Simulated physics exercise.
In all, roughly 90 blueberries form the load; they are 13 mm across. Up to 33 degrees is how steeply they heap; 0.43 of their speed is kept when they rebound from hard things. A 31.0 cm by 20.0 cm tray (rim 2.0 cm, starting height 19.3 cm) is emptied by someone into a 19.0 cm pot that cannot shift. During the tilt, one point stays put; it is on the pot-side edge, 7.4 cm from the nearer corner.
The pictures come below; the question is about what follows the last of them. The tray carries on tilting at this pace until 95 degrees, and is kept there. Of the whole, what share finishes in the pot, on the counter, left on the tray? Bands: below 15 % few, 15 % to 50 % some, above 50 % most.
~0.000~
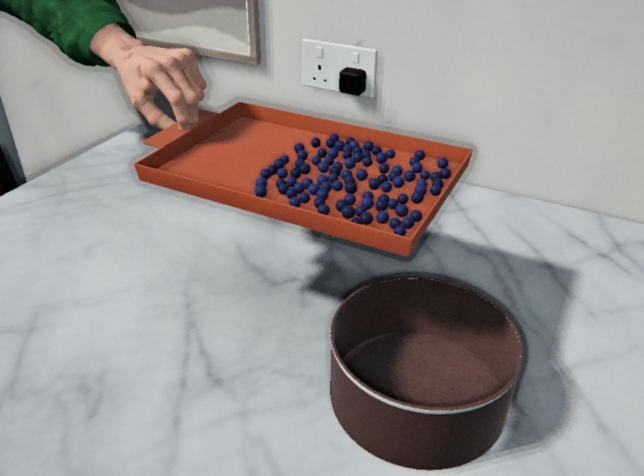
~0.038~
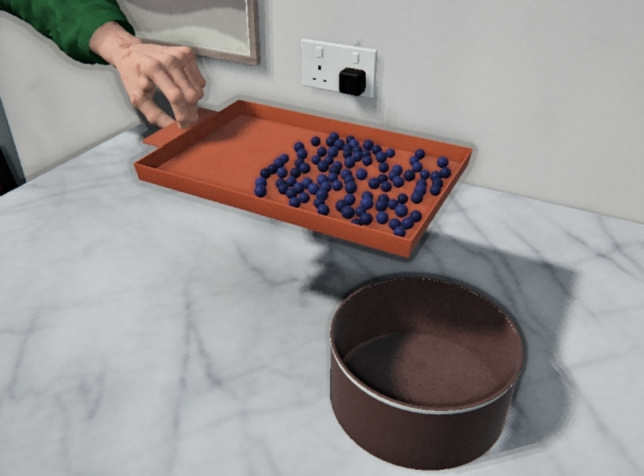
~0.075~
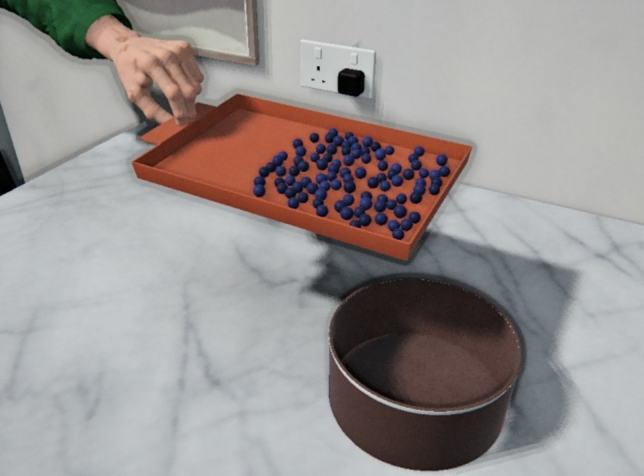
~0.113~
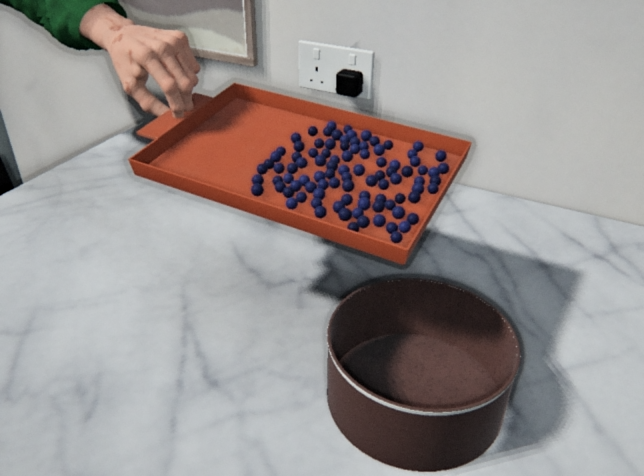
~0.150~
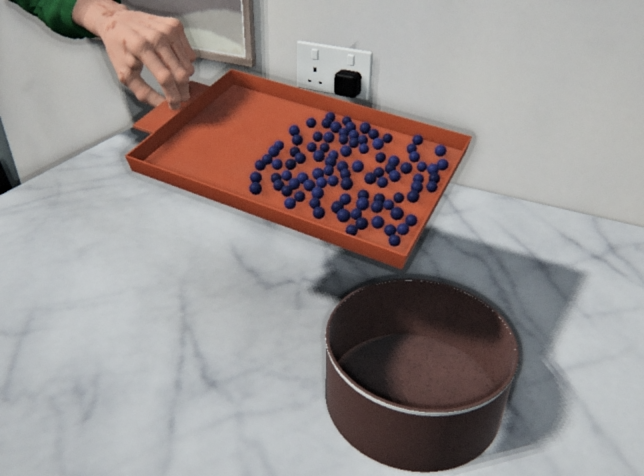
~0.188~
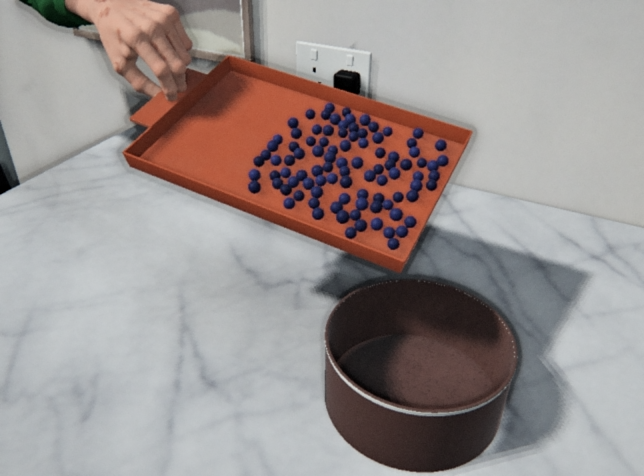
Result: Pot: Most, counter: Some, tray: Few.
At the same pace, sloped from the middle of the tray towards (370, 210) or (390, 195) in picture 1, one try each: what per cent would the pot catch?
Estimate: Some 95 % and some 60 % respectively.
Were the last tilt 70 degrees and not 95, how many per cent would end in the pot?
In that case, near 10 percent.
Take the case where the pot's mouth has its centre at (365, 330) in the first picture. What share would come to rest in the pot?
Something like 95 per cent would settle in it.
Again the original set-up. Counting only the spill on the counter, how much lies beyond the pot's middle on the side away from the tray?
I'd put it close to 0 per cent.
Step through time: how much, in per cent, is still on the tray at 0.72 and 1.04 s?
Roughly 95 then 65.
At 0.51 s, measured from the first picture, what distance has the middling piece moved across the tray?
It has moved some 6 cm from its start.
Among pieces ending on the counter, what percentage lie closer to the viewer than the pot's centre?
100 %.
Then, at 0.51 s, tilt 55 degrees; the tray holds 100 %, the pot 0 %.
Then, at 0.72 s, tilt 81 degrees; the tray holds 95 %, the pot 5 %.
After 1.04 s, tilt 95 degrees; the tray holds 65 %, the pot 10 %.
By 2.1 s all is still; pot 70 %, counter 30 %, tray 0 %.
